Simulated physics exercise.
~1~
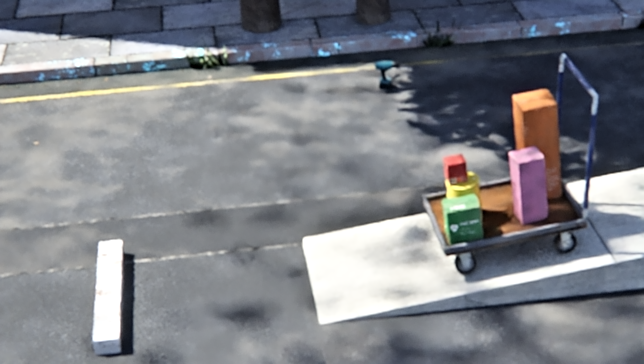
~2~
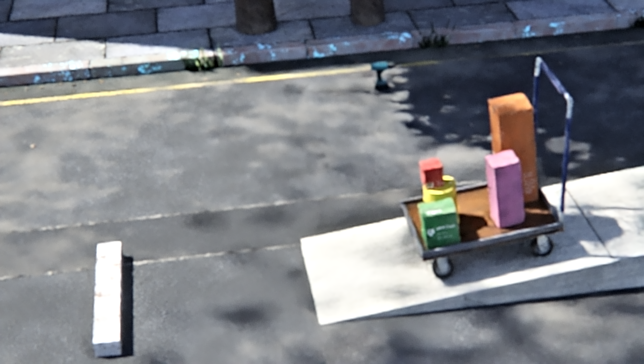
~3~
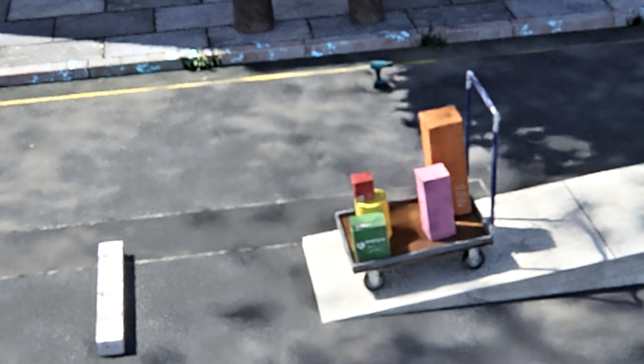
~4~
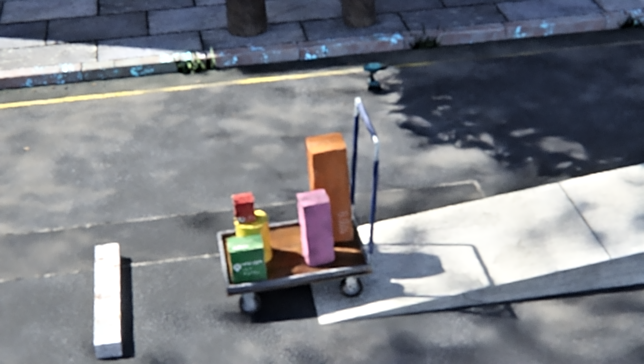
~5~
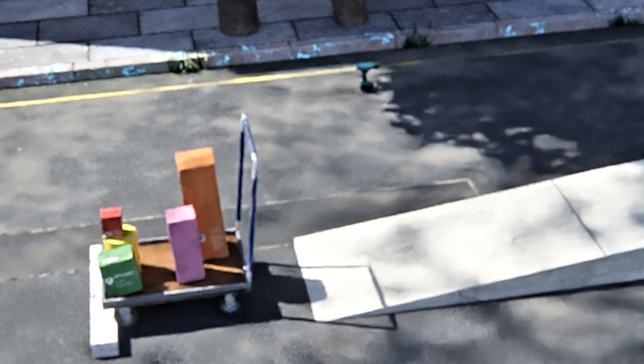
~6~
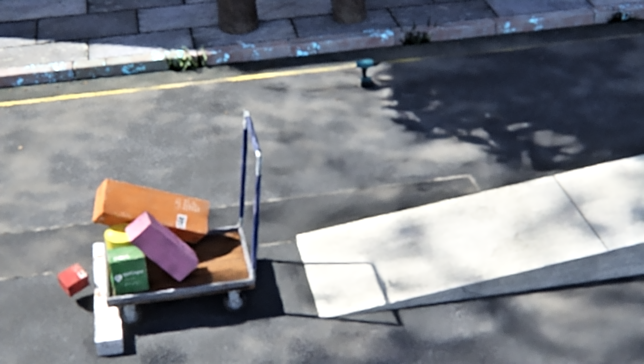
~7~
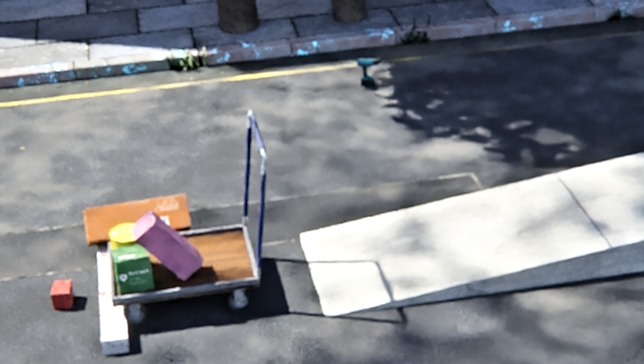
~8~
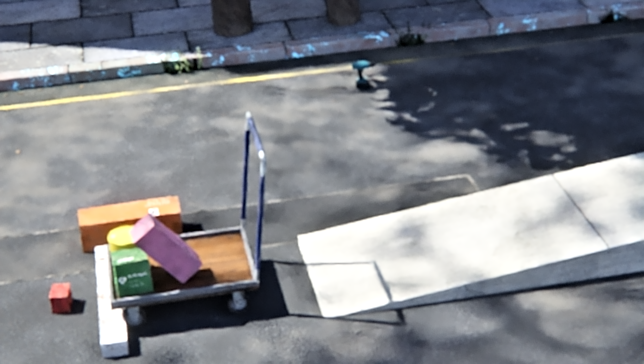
Trolley of coloured blocks rolling left down a ramp and stopping at a kerb, orange and red boxes tumbling off, pink one toppling aboard.
